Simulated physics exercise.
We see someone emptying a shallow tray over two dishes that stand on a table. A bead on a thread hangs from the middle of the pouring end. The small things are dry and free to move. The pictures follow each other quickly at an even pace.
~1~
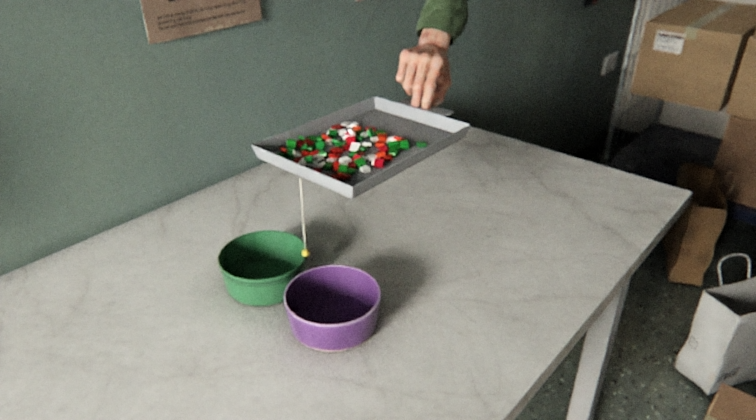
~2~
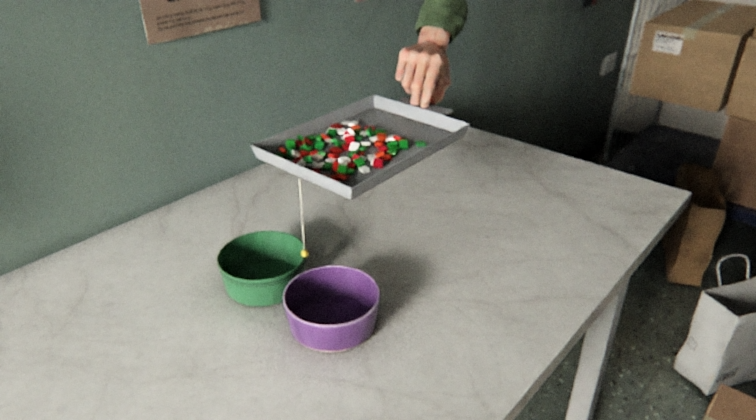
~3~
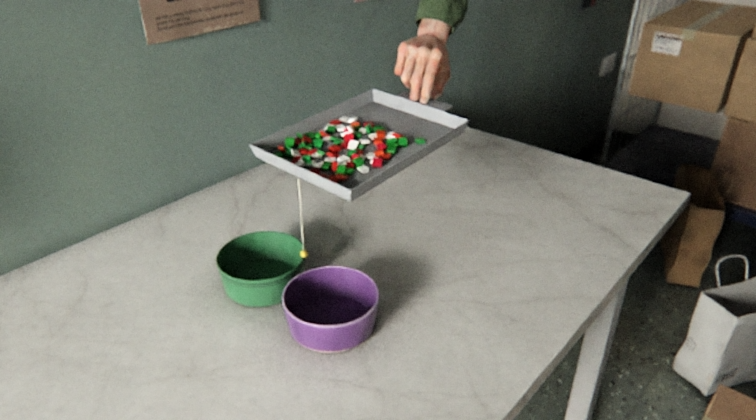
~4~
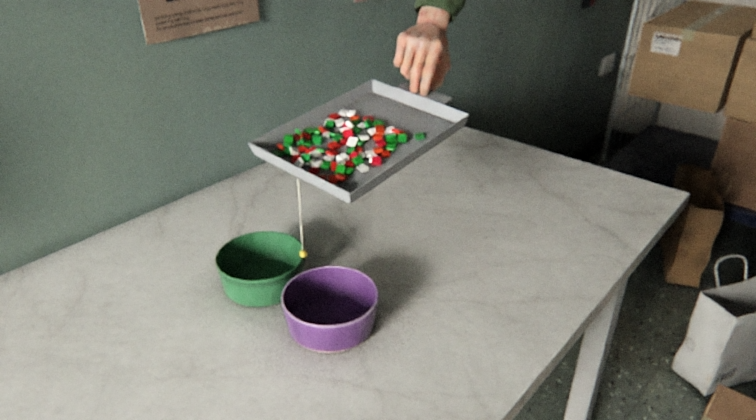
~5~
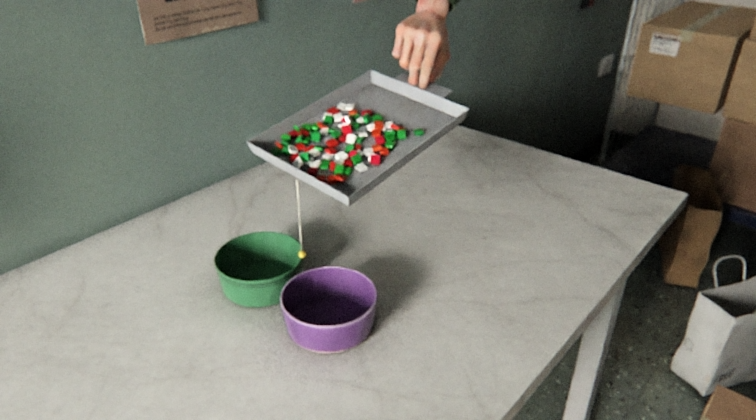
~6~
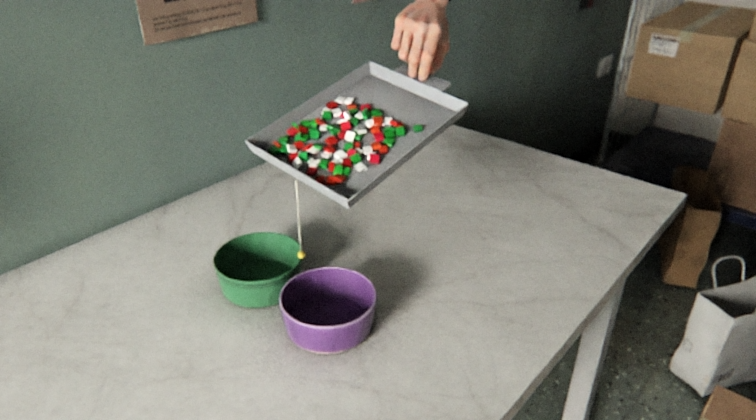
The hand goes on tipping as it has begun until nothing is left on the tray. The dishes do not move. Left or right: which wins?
Fuller: The right-hand dish.
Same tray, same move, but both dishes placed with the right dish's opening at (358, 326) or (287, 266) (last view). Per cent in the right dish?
About 10 and 10 per cent.
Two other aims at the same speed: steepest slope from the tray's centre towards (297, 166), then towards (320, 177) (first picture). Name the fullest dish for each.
At the first place the left one, at the second the right-hand dish.
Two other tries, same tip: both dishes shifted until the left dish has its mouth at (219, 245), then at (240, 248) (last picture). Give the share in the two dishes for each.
In turn 20 and 70 in a hundred.
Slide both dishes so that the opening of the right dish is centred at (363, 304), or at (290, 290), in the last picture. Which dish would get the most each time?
The first try: The right-hand dish. The second: Right.
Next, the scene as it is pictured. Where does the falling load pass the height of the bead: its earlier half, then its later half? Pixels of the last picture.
At about (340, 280), then at (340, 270).
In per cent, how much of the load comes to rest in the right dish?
Near 100 %.
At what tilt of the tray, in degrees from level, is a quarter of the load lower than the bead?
Roughly 100°.
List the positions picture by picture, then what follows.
Corners of the pouring end at (257, 145) and (352, 184), level; middle of the load at (347, 148), mosaic tiles; left dish at (230, 285); right dish at (299, 330); bead on its thread at (306, 253), in the first picture.
Corners of the pouring end at (256, 145) and (351, 185), level; middle of the load at (346, 147), in the second picture.
Corners of the pouring end at (255, 144) and (350, 188), tipped barely, lowest at the right corner; middle of the load at (345, 145), in the third picture.
Corners of the pouring end at (253, 142) and (350, 190), tipped a little, lowest at the right corner; middle of the load at (344, 142), in the fourth picture.
Corners of the pouring end at (252, 141) and (349, 194), tipped a little, lowest at the right corner; middle of the load at (343, 138), in the fifth picture.
Corners of the pouring end at (250, 140) and (348, 197), tipped clearly, lowest at the right corner; middle of the load at (342, 136); left dish at (225, 287); right dish at (294, 332), in the sixth picture.
Soon after the last picture, tray tipped steeply; all on the tray.
A little later, tray tipped right over; most on the tray; about a quarter in the right dish; a stray few in the air.
Later still, tray tipped past a quarter turn; nearly all in the right dish; a stray few outside both.
At rest, tray tipped past a quarter turn; nearly all in the right dish; none in the left dish; a stray few outside both.
